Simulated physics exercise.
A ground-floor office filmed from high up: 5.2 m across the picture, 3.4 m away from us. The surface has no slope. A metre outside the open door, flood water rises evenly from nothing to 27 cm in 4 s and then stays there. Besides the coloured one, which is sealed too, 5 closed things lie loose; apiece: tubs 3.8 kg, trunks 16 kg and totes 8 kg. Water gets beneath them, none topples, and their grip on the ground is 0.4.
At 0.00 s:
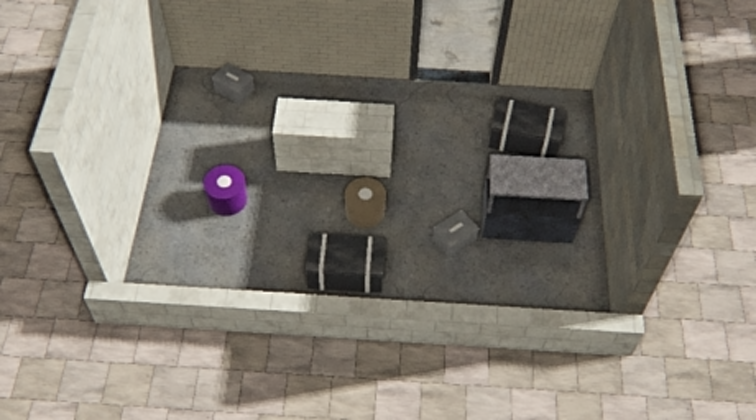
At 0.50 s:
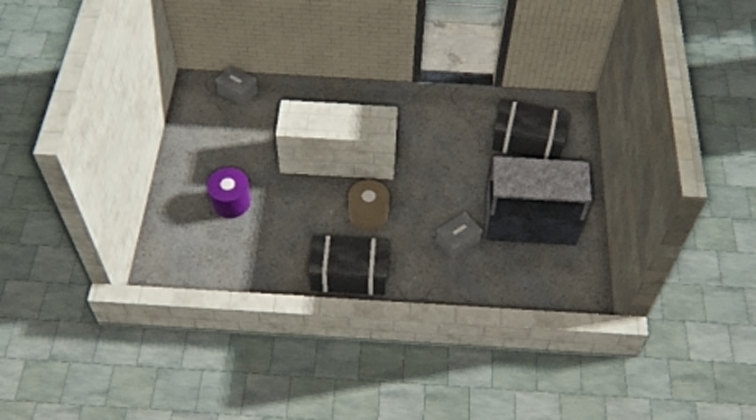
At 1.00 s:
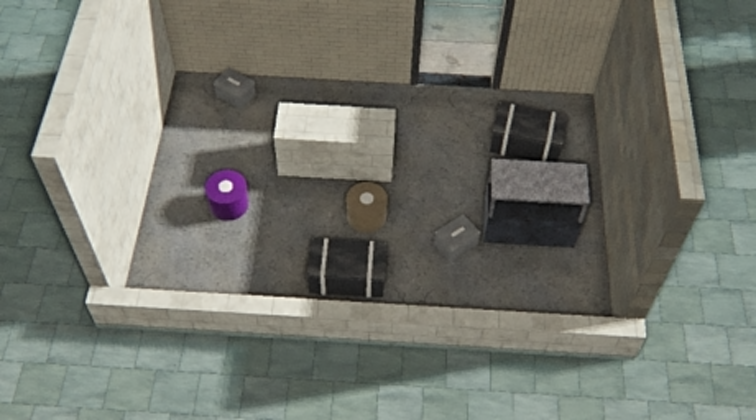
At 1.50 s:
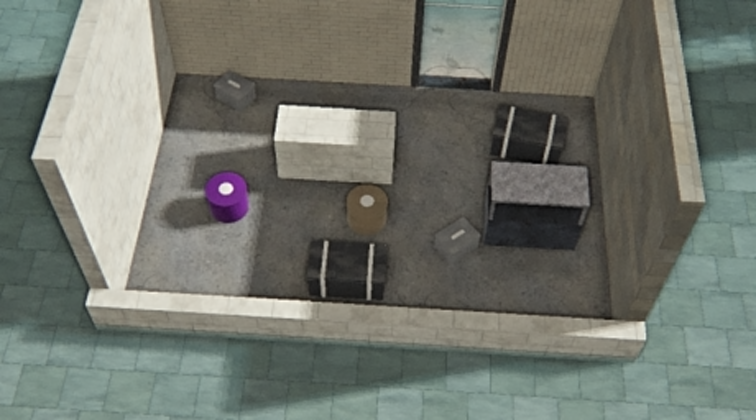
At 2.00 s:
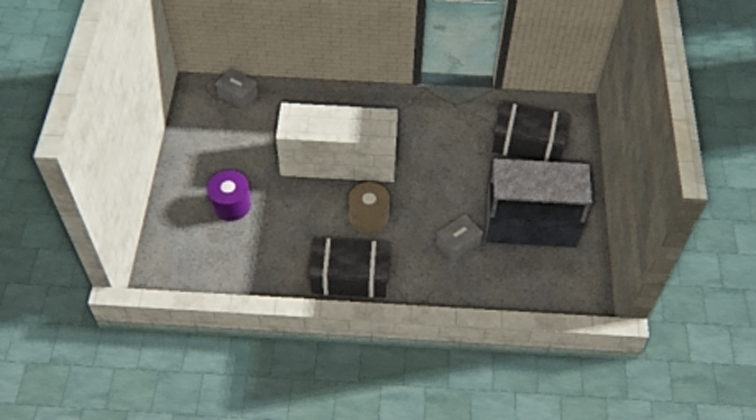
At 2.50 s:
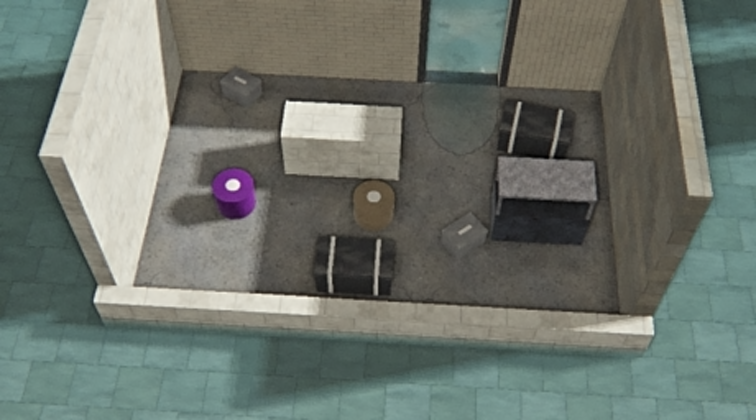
Office seen from above, greenish water covering the paving outside, then spreading thinly through the doorway, the purple tub and dark trunks staying put.
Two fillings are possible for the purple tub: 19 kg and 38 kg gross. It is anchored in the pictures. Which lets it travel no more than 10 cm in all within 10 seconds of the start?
For it, the smaller load will do.
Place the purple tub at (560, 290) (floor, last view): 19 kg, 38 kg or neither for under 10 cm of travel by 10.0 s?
Only the larger holds.
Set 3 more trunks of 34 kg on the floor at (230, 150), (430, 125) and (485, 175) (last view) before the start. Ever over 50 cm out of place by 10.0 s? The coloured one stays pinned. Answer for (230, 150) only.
It is under.
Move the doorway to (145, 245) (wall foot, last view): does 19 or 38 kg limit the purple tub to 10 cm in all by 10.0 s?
In that case only the higher weight holds it.
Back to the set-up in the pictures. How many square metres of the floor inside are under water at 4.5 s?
Some 7.0 m2.
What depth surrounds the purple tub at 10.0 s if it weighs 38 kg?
Roughly 6 cm.
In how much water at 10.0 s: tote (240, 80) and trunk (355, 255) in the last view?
Roughly 6 and 8 cm.
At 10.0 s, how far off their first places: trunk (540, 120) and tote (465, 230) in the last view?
In that order: 5 cm, 100 cm.
After 3.5 s the purple tub would be 0 cm from its start with 19 kg and 0 cm from its start with 38 kg; 0 cm of water round it then.
After 4.5 s the purple tub would be 0 cm from its start with 19 kg and 0 cm from its start with 38 kg; 0 cm of water round it then.
After 7.0 s the purple tub would be 0 cm from its start with 19 kg and 0 cm from its start with 38 kg; 1 cm of water round it then.
After 10.0 s the purple tub would be 0 cm from its start with 19 kg and 0 cm from its start with 38 kg; 6 cm of water round it then.
